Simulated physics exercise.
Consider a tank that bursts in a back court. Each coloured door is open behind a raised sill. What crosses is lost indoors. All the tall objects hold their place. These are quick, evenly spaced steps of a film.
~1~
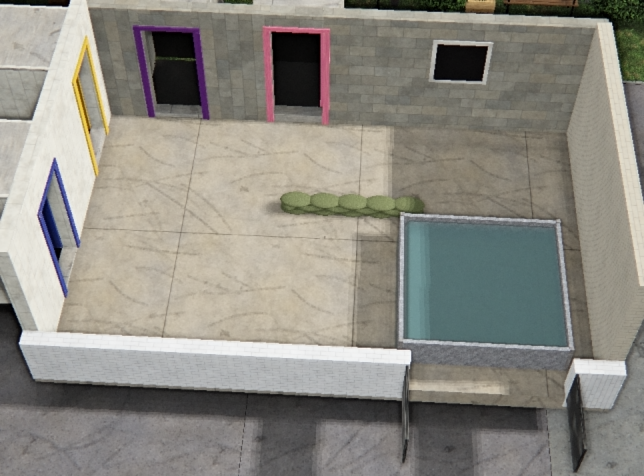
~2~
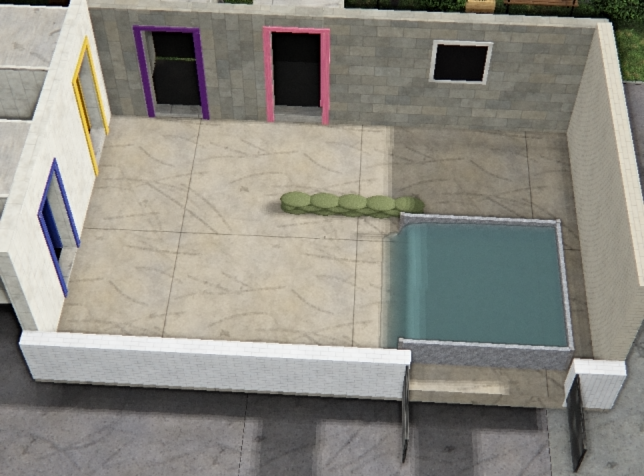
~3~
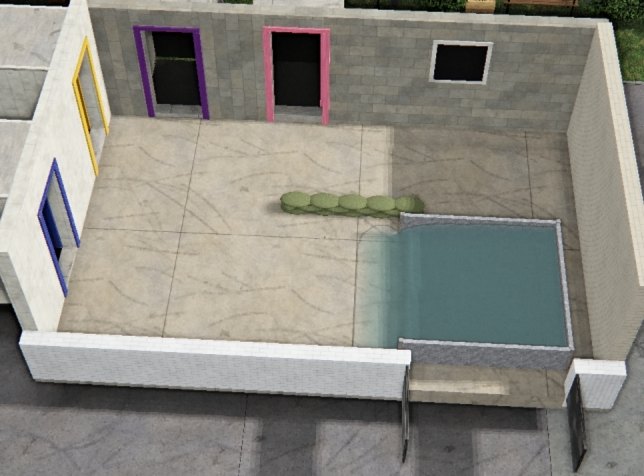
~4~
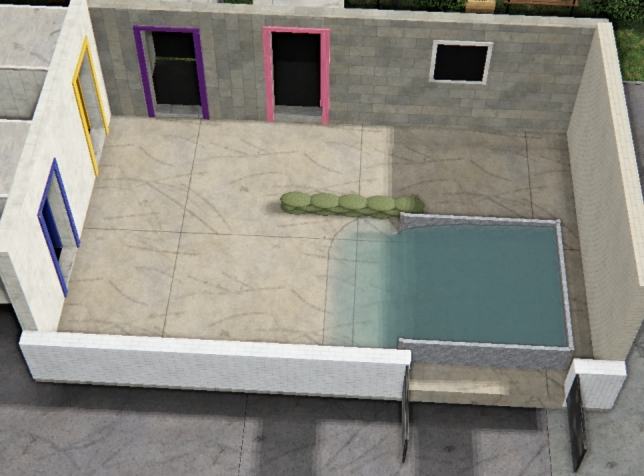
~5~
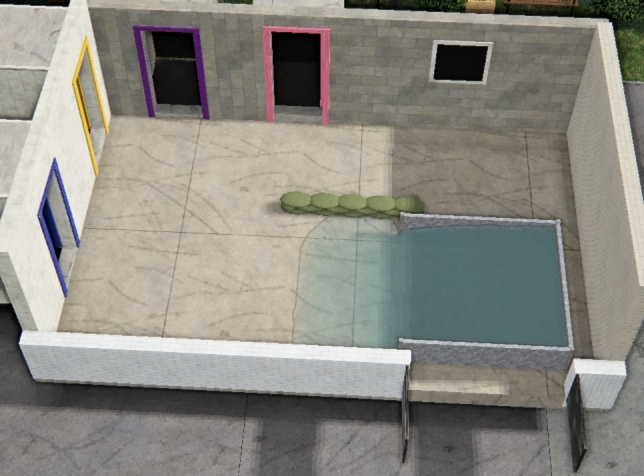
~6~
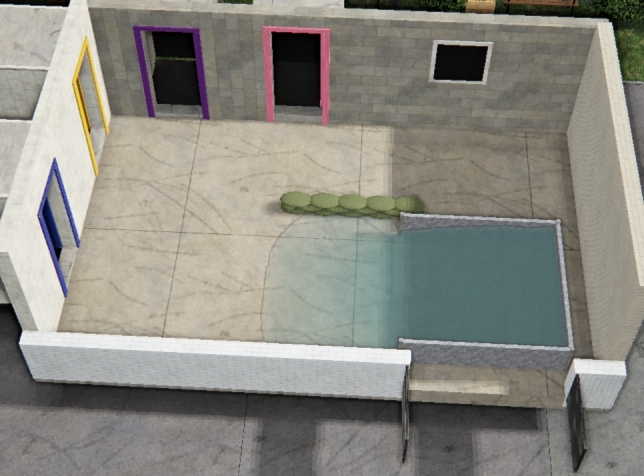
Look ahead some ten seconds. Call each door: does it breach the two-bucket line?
Calls: The blue door breaches it; the pink door does not breach it; the yellow door does not breach it; the purple door breaches it.
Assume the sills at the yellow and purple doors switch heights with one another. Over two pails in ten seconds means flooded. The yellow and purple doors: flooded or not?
Reading: Yellow door rises above the limit, purple door falls below the limit.
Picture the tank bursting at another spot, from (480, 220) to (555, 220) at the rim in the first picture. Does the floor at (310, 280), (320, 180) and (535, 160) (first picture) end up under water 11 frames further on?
The first point is spared, the second spared, the third soaked.
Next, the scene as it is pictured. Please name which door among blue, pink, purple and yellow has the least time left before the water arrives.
My answer: The one in blue.
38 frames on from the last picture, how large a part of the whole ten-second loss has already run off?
Approximately 75 in a hundred, I think.
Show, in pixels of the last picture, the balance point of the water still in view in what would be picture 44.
Close to (222, 254).
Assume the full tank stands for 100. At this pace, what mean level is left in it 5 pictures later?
Roughly 64 percent.
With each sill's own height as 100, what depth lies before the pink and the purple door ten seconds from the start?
The first comes to about 30 percent, the second to about 110 percent.
A moment on, water covers 30 % of the floor; the blue door not reached, the pink door not reached, the yellow door not reached, the purple door not reached.
Next, water covers 45 % of the floor; the blue door under two buckets in, the pink door not reached, the yellow door not reached, the purple door not reached.
Then, water covers 55 % of the floor; the blue door far over two buckets in, the pink door not reached, the yellow door wet at the sill, nothing in, the purple door not reached.
Later, water covers 60 % of the floor; the blue door far over two buckets in, the pink door wet at the sill, nothing in, the yellow door wet at the sill, nothing in, the purple door under two buckets in.
In the end, water covers 90 % of the floor; the blue door far over two buckets in, the pink door wet at the sill, nothing in, the yellow door wet at the sill, nothing in, the purple door over two buckets in.
